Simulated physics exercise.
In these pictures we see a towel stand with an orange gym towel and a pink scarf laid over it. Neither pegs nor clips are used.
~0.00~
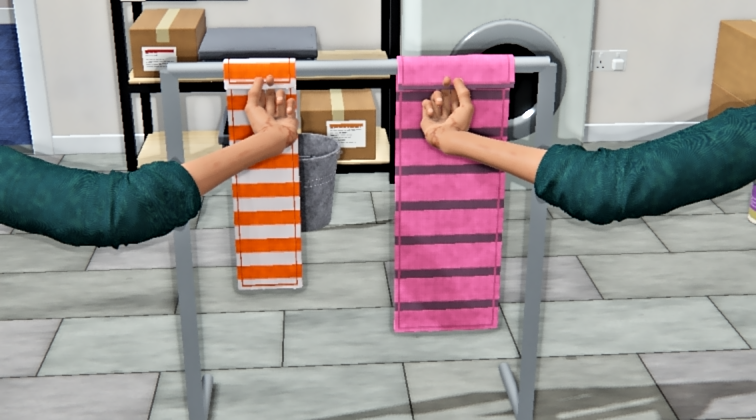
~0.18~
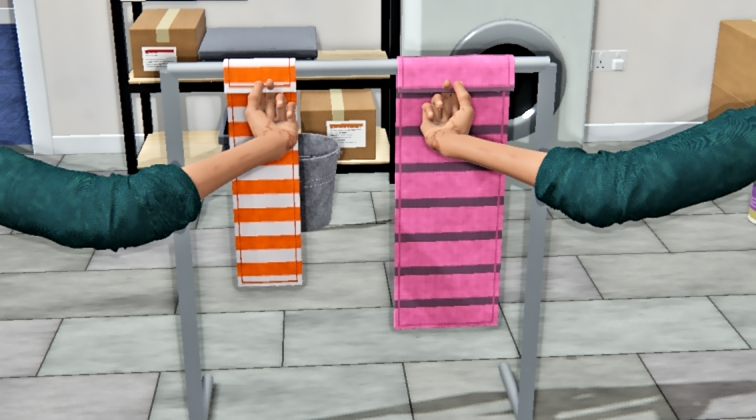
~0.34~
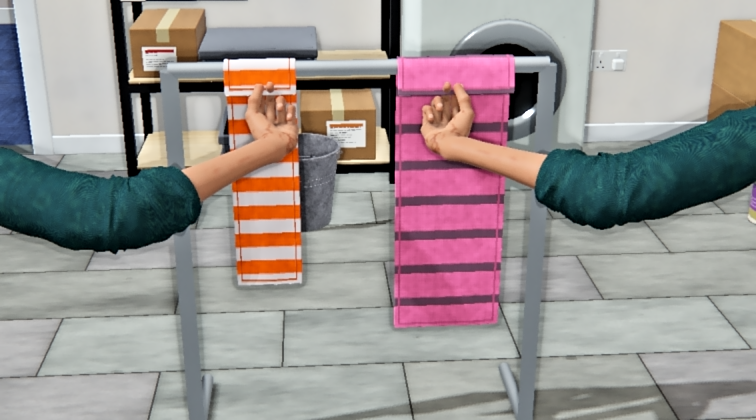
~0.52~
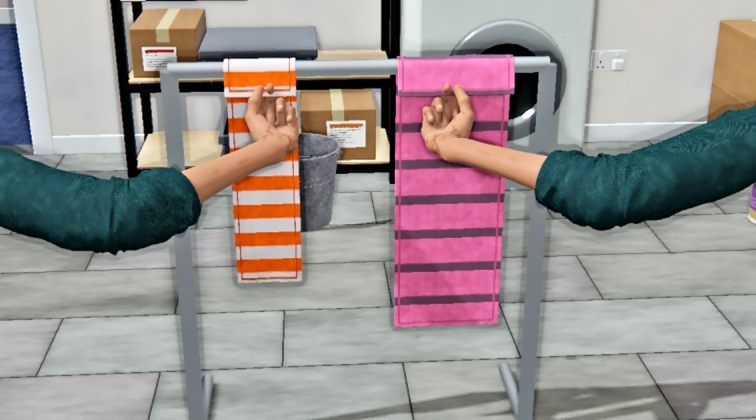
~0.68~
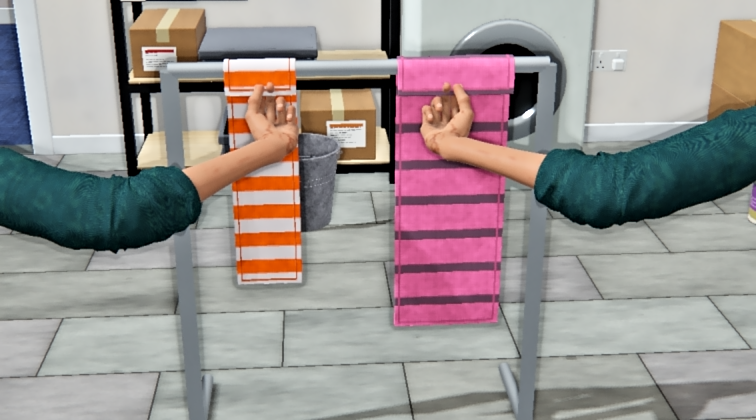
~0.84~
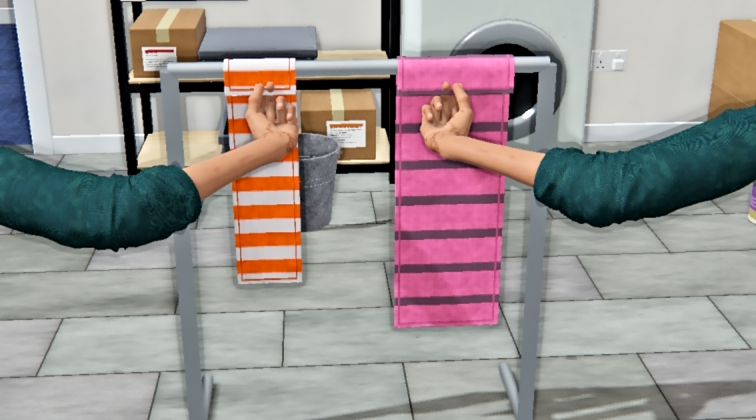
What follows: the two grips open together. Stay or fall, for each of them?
I expect the orange gym towel is going to drop away. I expect the pink scarf is going to drop away.
After 1.16 s, gym towel clear of the rail and dropping near (269, 254); scarf clear of the rail and dropping near (447, 278).
After 1.40 s, gym towel in a heap on the floor; scarf in a heap on the floor.
In the end, gym towel in a heap on the floor; scarf in a heap on the floor. The orange gym towel is pulled off by its long side and the pink scarf slides off.
